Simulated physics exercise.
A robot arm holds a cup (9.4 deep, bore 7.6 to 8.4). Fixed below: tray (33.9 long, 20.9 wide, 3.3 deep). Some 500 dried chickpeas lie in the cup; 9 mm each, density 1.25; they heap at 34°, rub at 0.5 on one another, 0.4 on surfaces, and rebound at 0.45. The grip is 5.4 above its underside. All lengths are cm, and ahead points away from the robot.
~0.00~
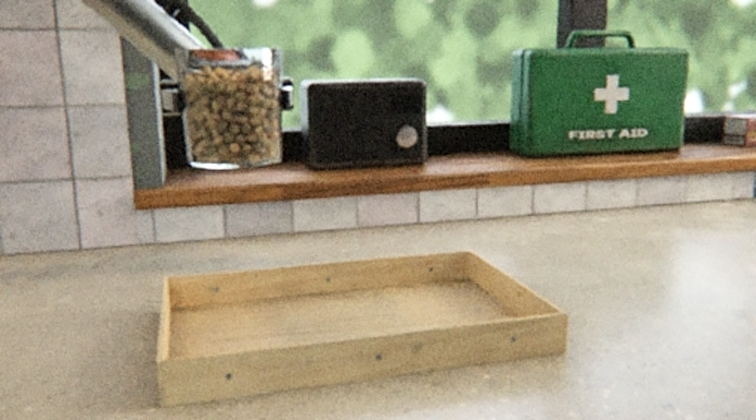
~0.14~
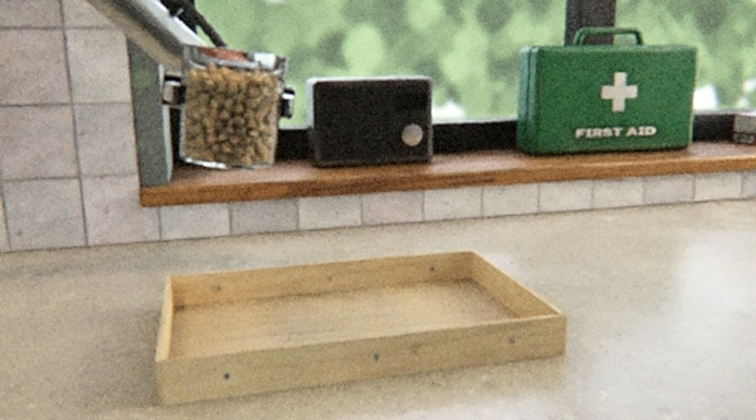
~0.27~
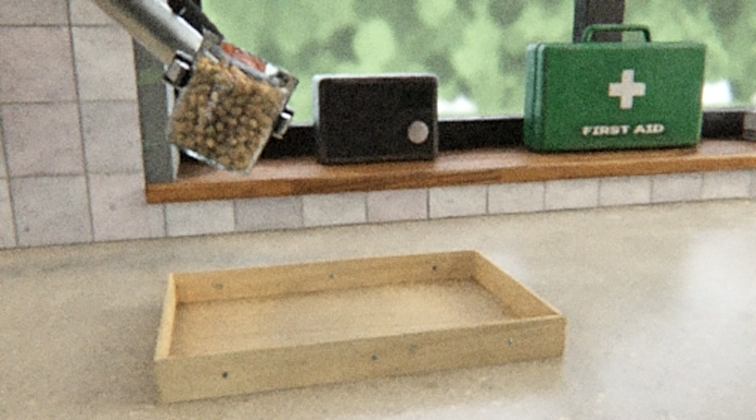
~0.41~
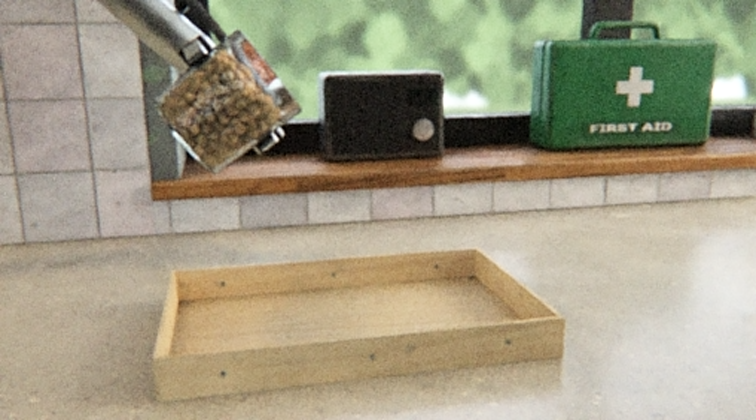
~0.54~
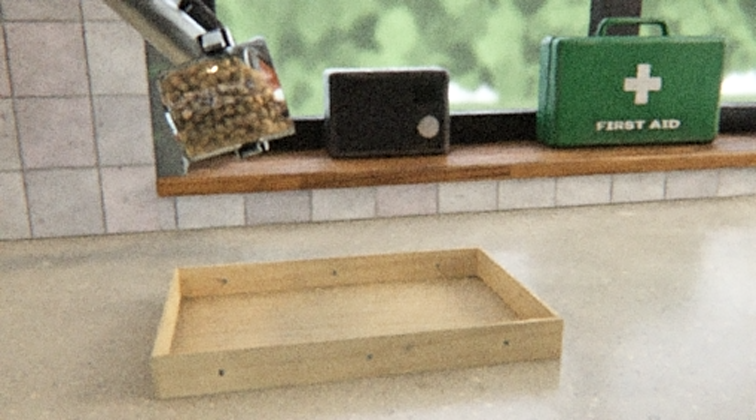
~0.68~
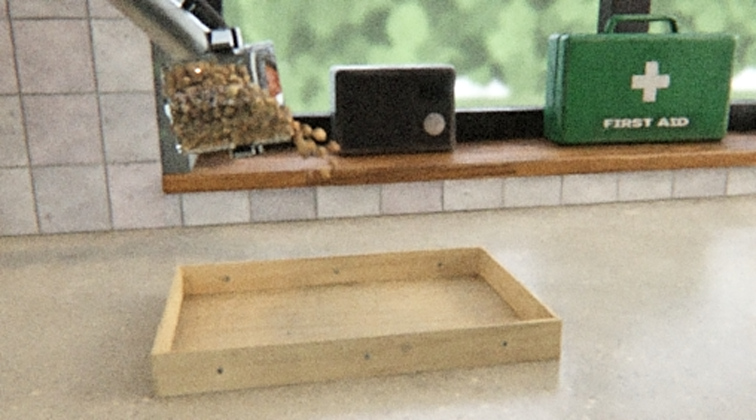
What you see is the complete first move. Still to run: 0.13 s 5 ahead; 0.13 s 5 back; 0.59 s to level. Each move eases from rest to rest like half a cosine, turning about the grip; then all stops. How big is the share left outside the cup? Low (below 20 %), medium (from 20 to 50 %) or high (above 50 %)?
Share outside the cup: High (above 50 %).
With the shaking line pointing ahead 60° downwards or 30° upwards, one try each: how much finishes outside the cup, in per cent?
About 20 and 75 per cent.
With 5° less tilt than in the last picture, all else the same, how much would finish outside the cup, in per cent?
Then about 55 per cent.
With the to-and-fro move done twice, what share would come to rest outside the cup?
Then about 80 per cent.
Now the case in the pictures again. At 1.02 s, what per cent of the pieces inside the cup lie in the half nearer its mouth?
Roughly 55 per cent.
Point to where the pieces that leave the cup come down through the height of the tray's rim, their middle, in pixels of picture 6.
Near (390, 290).
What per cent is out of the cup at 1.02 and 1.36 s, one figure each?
In turn: 60, 65.
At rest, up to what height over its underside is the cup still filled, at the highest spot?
Some 6.0 cm.
After 1.02 s, tilted 78° forward, highest piece 22 above the table; 195 in the cup, 177 in the tray, 124 in flight or on a rim.
After 1.36 s, tilted 16° forward, highest piece 25 above the table; 307 in the tray, 185 in the cup, 3 on the table or floor, 1 in flight or on a rim.
After 1.73 s, level, highest piece 23 above the table; 308 in the tray, 185 in the cup, 3 on the table or floor.
After 2.78 s, level, highest piece 23 above the table; 308 in the tray, 185 in the cup, 3 on the table or floor.
In the end, 308 in the tray, 185 in the cup, 3 on the table or floor. That is 63 % outside the cup.
